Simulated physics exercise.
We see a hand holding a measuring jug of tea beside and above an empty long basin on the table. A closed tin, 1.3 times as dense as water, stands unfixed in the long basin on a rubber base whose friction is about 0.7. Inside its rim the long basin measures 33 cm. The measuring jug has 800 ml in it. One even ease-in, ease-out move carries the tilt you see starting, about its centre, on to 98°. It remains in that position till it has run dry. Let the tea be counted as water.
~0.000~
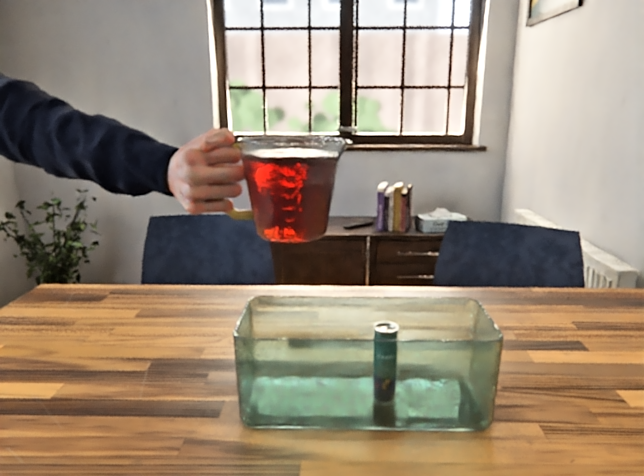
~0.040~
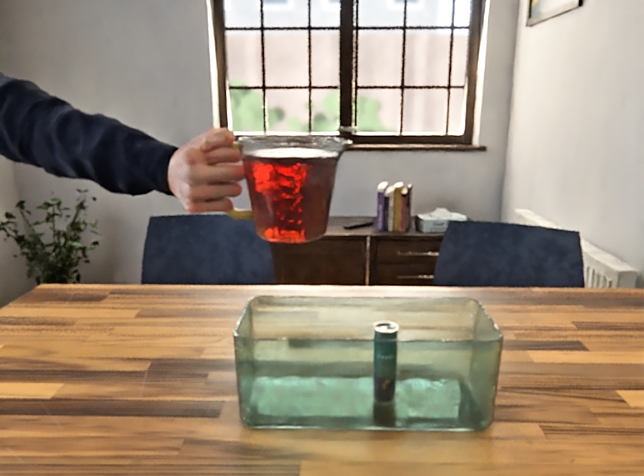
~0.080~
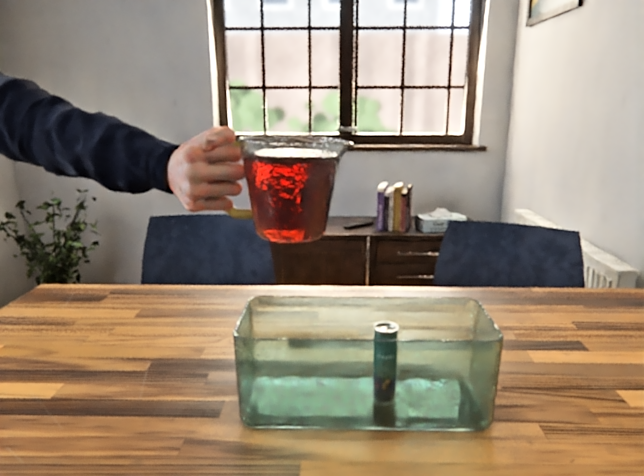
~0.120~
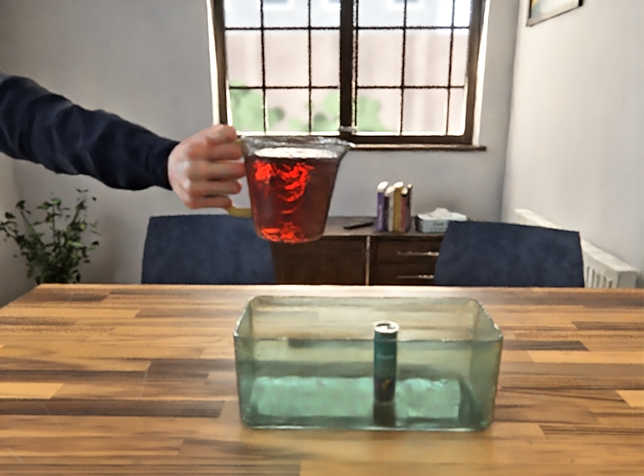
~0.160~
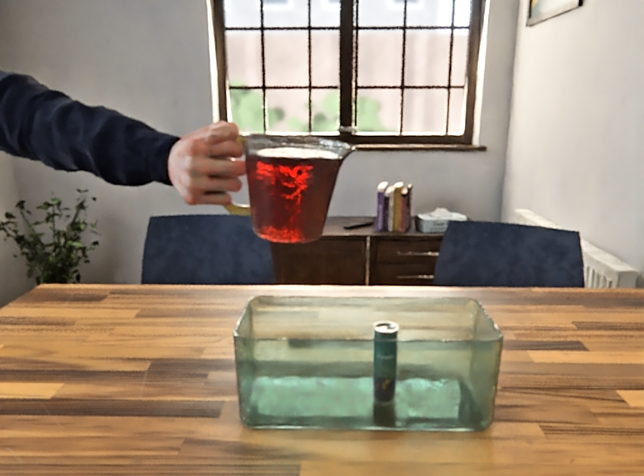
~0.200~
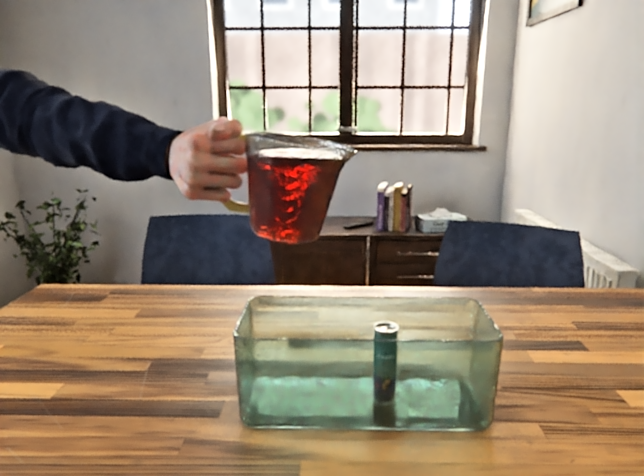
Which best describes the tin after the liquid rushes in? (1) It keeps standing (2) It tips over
Option 1: It keeps standing.
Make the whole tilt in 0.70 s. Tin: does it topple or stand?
In that case the tin does not tip.
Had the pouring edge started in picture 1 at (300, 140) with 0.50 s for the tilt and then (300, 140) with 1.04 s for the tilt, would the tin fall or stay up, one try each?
In the first try it comes down; in the second it comes down.
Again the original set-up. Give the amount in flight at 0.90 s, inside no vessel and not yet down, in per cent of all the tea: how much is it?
About 24 % of the total.
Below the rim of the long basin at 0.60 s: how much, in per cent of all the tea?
I reckon close to 3 percent of it.
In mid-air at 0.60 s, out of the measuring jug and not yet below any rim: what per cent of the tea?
20 per cent.
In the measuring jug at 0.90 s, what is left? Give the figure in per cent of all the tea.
26 %.
Then, 0.60 s in, the tilt is 61° and 77 per cent is still to pour; the tin stands where it began.
Then, 0.90 s in, the tilt is 94° and 25 per cent is still to pour; the tin stands where it began.
Then, 1.21 s in, the tilt is 98° and 2 per cent is still to pour; the tin stands where it began.
Then, 1.54 s in, the tilt is 98° and 0 per cent is still to pour; the tin stands where it began.
Finally, the tin stands where it began.
